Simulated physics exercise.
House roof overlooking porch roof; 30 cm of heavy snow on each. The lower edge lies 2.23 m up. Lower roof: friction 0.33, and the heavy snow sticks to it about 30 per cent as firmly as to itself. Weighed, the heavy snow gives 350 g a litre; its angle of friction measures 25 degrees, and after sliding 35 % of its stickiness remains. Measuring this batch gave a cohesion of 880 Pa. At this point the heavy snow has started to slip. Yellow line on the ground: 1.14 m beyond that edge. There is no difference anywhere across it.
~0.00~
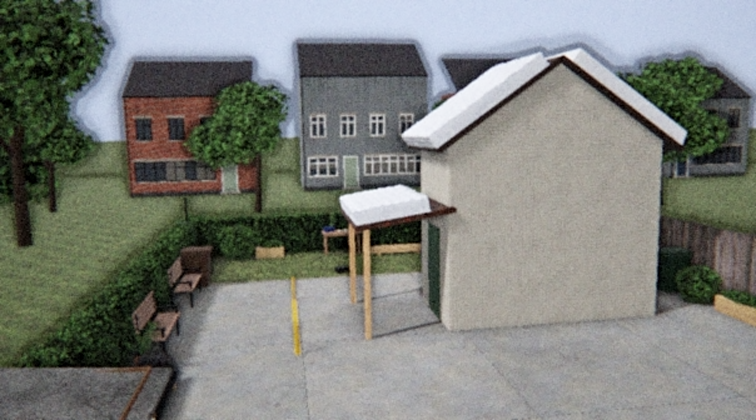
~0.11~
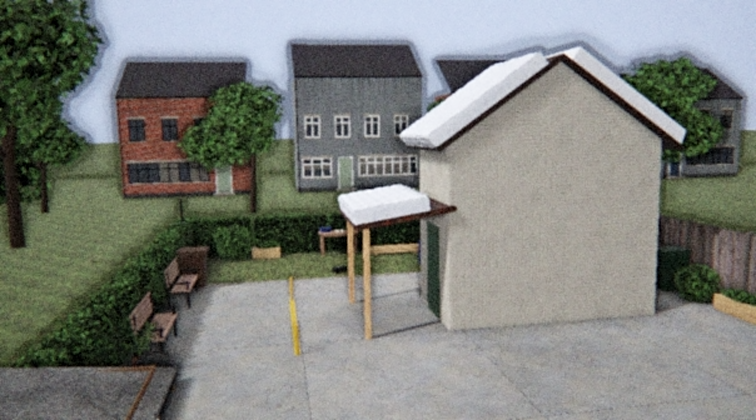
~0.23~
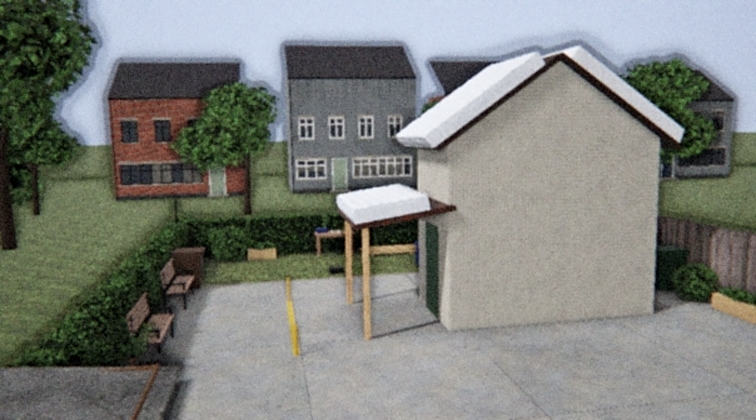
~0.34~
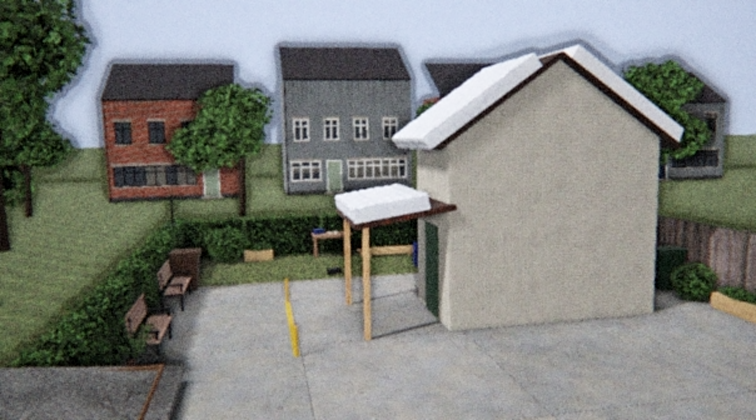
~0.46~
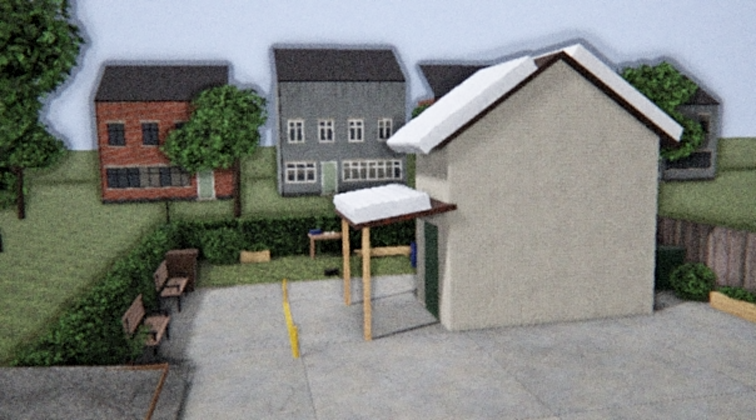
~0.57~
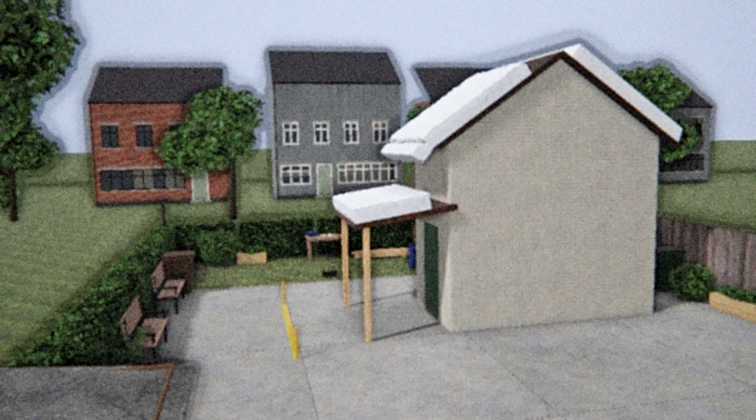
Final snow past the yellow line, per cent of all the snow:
Roughly 36 %.
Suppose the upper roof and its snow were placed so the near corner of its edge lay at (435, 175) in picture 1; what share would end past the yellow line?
12 per cent or so.
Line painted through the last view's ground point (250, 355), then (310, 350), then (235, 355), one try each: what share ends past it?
In turn about 18 %, 40 %, 12 %.
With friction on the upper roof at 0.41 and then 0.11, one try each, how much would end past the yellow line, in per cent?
It would be 20 % the first time and 45 % the second.
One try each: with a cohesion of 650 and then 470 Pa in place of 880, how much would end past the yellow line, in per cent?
45 in a hundred, followed by 50 in a hundred.
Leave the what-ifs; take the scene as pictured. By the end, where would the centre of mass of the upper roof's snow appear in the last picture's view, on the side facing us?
Near pixel (304, 293).
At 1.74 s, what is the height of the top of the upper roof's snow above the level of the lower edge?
At that moment the top of the snow is about 0.8 m above the lower edge.
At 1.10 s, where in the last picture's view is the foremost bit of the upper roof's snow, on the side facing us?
Around (375, 200).
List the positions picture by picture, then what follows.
Front end of the heavy snow at (435, 137), in the first picture.
Front end of the heavy snow at (435, 136), its middle shifted 1.6 cm, in the second picture.
Front end of the heavy snow at (432, 136), its middle shifted 6.5 cm, 2 % of it past the upper edge, in one piece, in the third picture.
Front end of the heavy snow at (429, 144), its middle shifted 15 cm, 6 % of it past the upper edge, in one piece, in the fourth picture.
Front end of the heavy snow at (424, 144), its middle shifted 27 cm, 10 % of it past the upper edge, in one piece, in the fifth picture.
Front end of the heavy snow at (418, 147), its middle shifted 44 cm, 16 % of it past the upper edge, cracking, in the sixth picture.
By 1.10 s, none is below the lower edge and 0 % is past the line.
By 1.74 s, 8 % is below the lower edge and 0 % is past the line.
By 2.37 s, 53 % is below the lower edge and 30 % is past the line.
By 3.00 s, 56 % is below the lower edge and 36 % is past the line.
By 3.30 s, at the end, 56 % is below the lower edge and 36 % is past the line.
